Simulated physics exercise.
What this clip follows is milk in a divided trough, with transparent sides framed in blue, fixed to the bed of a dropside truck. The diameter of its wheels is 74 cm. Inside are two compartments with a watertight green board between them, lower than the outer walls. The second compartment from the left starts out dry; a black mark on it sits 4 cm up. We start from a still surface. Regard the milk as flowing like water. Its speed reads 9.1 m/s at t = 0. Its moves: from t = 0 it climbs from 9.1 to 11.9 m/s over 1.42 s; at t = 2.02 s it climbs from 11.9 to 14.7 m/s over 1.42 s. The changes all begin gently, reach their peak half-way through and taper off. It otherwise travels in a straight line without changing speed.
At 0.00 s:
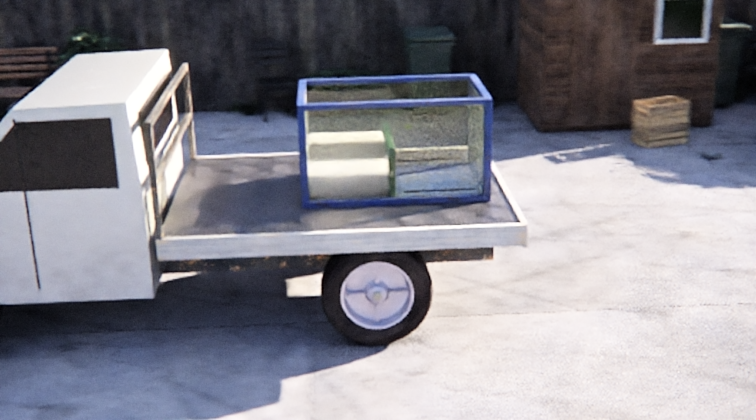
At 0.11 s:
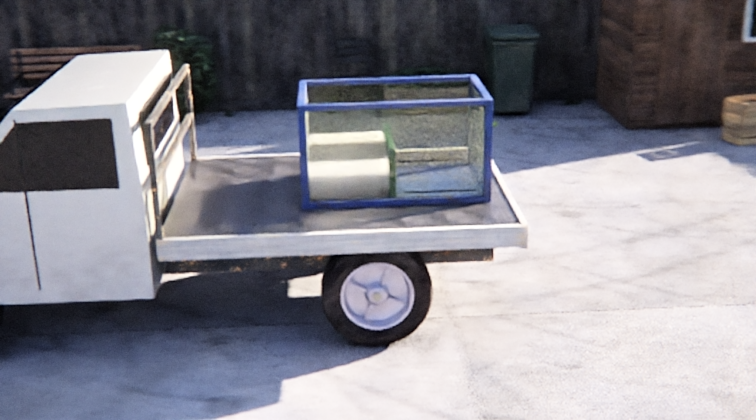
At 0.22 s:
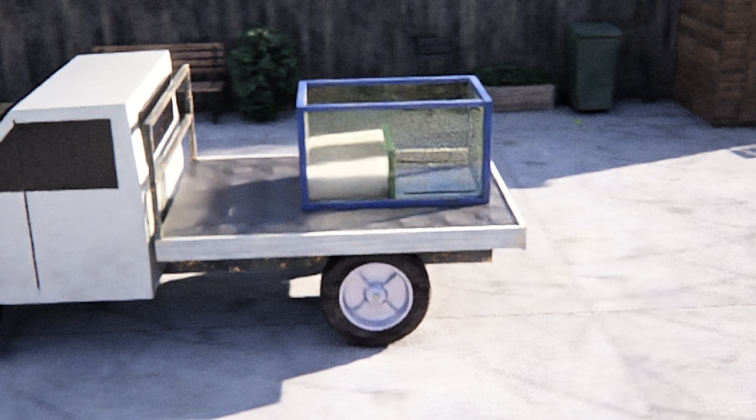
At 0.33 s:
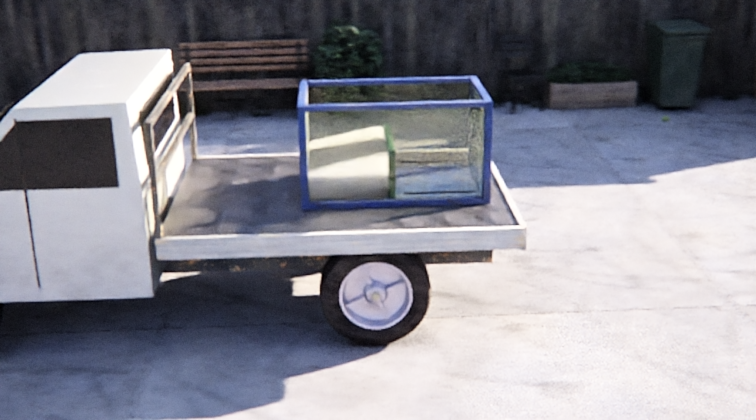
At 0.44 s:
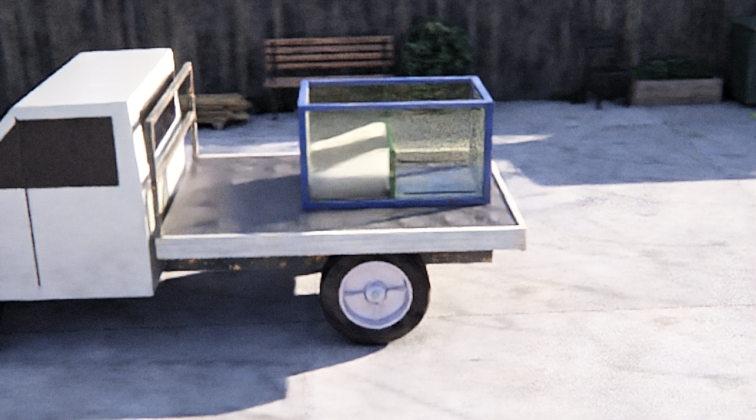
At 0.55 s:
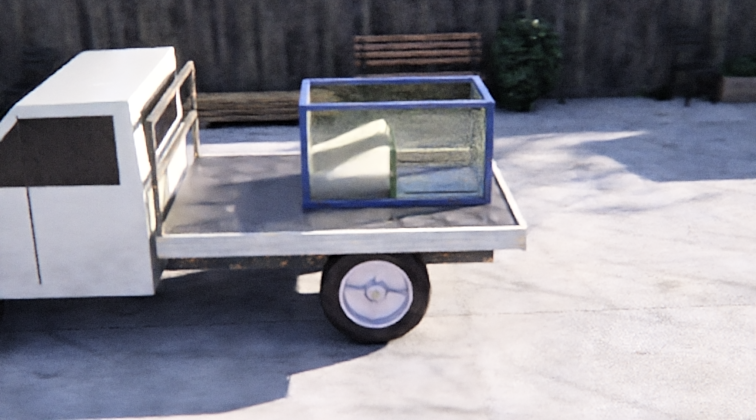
White flatbed truck driving left across a paved yard, carrying a blue-framed clear trough with milk staying in its left compartment.
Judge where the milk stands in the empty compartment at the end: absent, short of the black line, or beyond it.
Short of the black line.
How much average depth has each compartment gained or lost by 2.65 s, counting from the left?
2 cm down, 1 cm up.
After 1.45 s the mean depths from the left are 28, 1 cm.
After 2.65 s the mean depths from the left are 27, 1 cm.
After 3.95 s the mean depths from the left are 27, 2 cm.
After 6.43 s the mean depths from the left are 27, 2 cm.
